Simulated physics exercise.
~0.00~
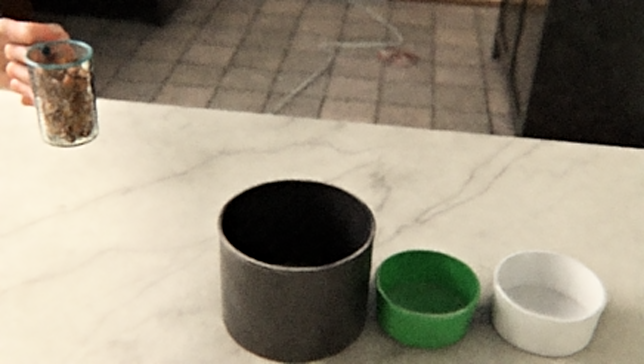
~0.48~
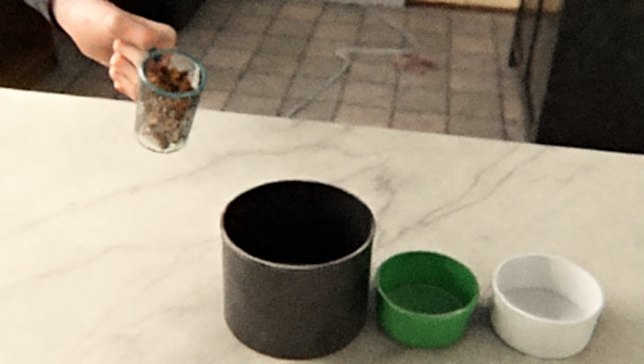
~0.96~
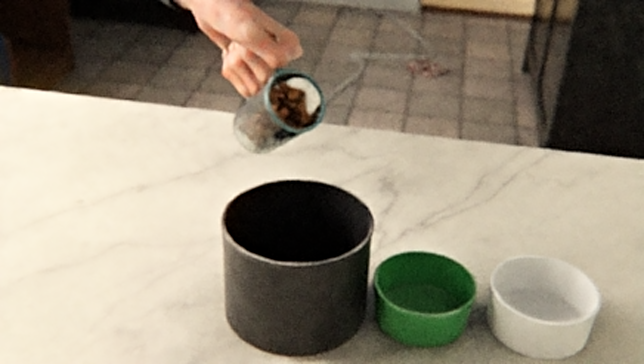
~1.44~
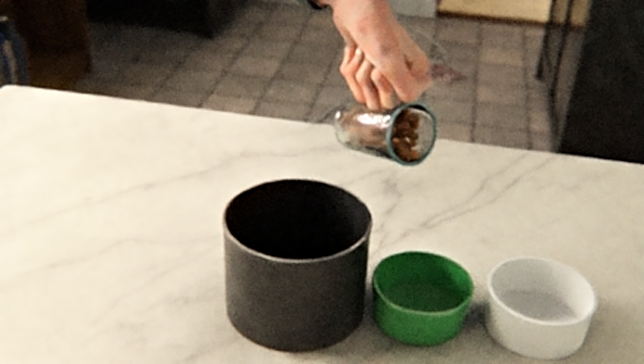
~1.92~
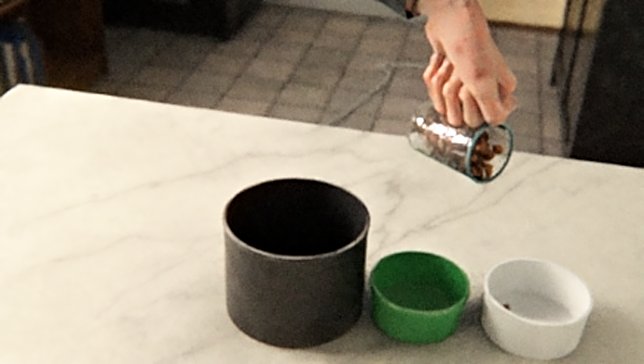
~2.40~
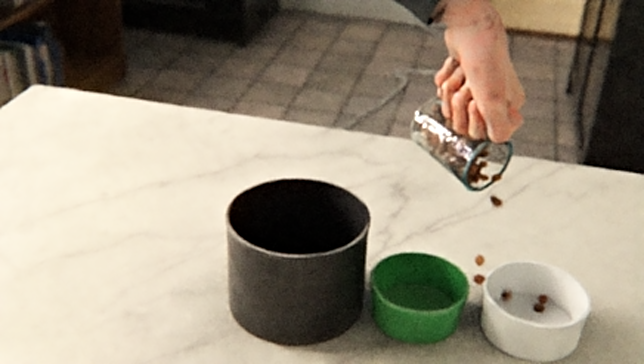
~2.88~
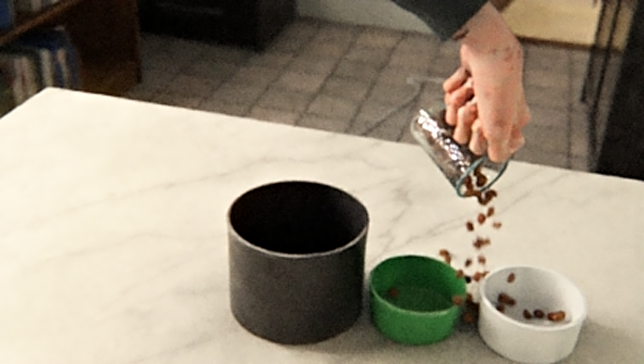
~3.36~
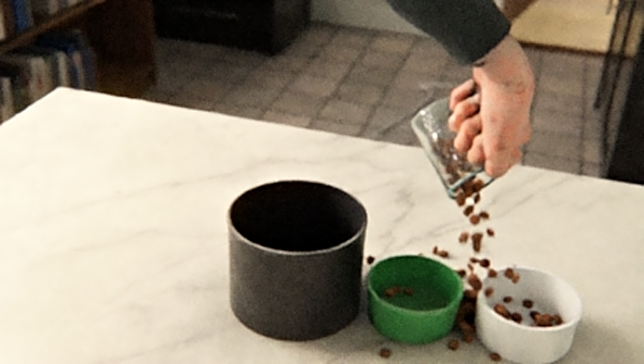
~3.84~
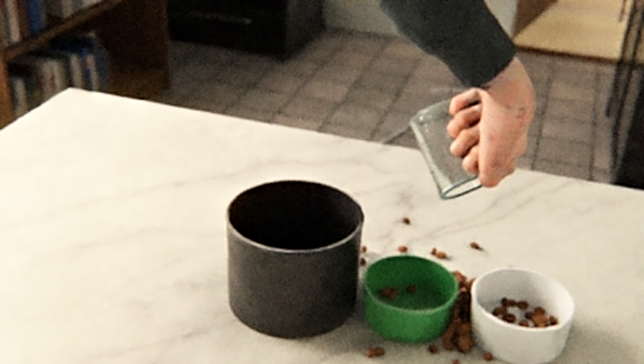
Hand carrying a glass of brown kibble rightward and tipping it out, bits scattering across a marble counter and into green and white dishes.
